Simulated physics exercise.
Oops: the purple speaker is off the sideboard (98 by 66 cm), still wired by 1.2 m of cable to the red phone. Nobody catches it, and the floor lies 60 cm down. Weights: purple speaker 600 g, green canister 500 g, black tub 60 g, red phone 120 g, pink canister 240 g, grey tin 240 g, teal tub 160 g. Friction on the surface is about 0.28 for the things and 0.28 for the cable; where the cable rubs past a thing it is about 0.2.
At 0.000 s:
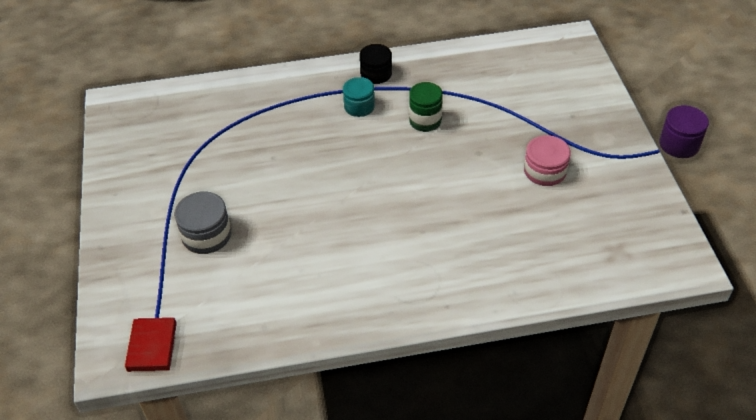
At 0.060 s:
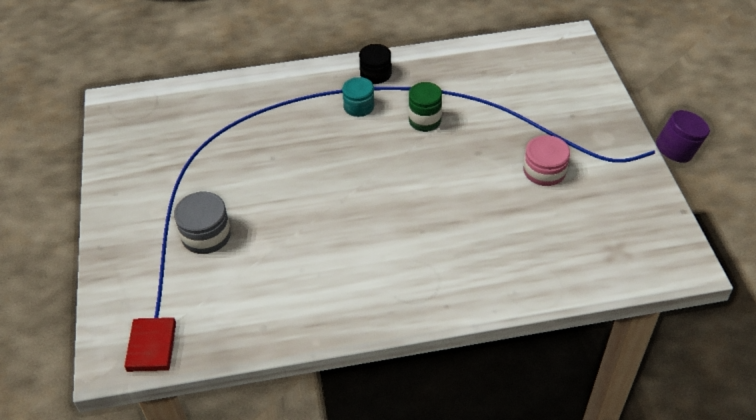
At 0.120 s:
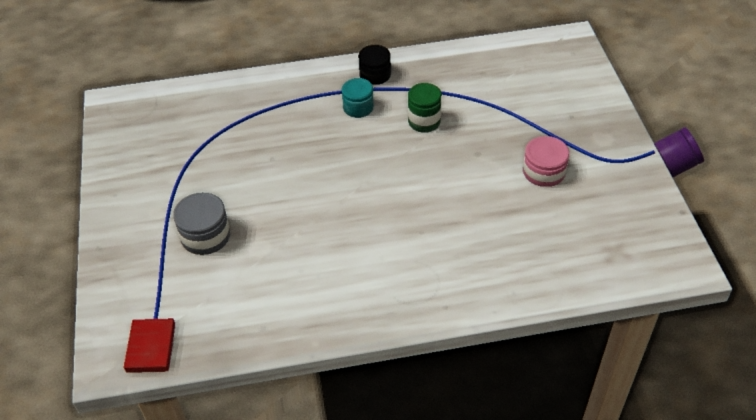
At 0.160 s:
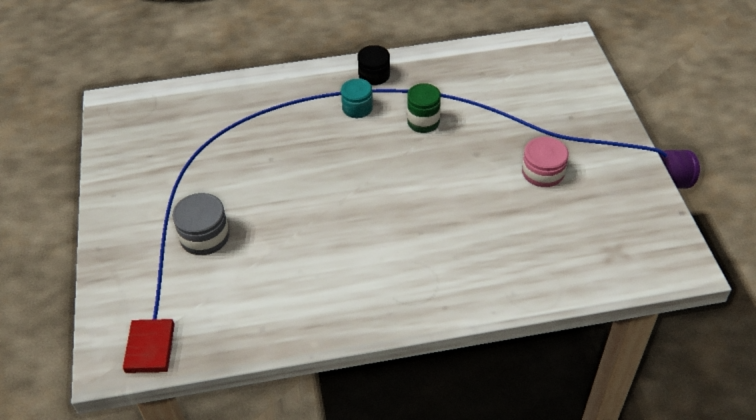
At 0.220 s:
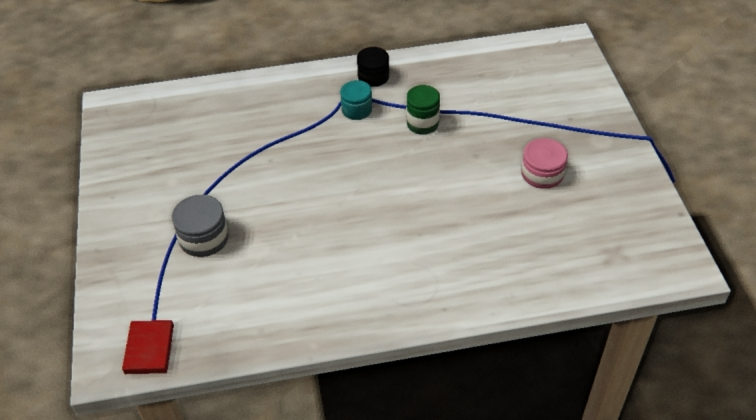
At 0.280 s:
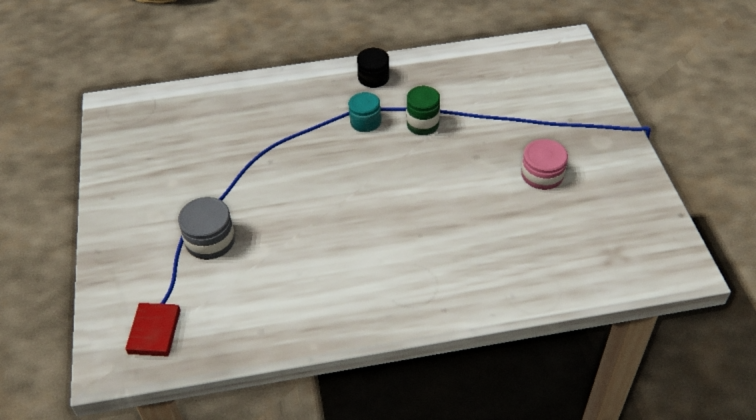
The purple speaker tipped and dropped out of sight past the table's right edge, pulling the blue cable tighter across the top, and then the teal tin, grey tin and red phone shifted slightly.
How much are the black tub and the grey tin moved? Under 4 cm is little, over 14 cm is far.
Result: Black tub reaches the top band, grey tin moves a moderate way.
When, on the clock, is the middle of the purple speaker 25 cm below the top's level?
About: 0.30 s.
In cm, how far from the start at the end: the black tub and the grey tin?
Black tub over the edge, grey tin 8 cm.
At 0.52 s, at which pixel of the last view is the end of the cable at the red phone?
Around (294, 149).
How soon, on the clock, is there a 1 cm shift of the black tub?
Black tub 0.60 s.
By 0.5 s, the cable's tail end at (294, 149); grey tin 8 cm off its start, red phone 43 cm off its start, teal tub 26 cm off its start.
By 0.7 s, the cable's tail end at (397, 38); black tub 12 cm off its start, grey tin 8 cm off its start, red phone over the edge.
By 1.0 s, the cable has left the top; black tub over the edge, grey tin 8 cm off its start at (250, 216), red phone over the edge.
By 1.2 s, the cable has left the top; black tub over the edge, grey tin 8 cm off its start, red phone over the edge.
By 2.4 s, the cable has left the top; black tub over the edge, grey tin 8 cm off its start at (250, 216), red phone over the edge, teal tub 34 cm off its start at (461, 215).
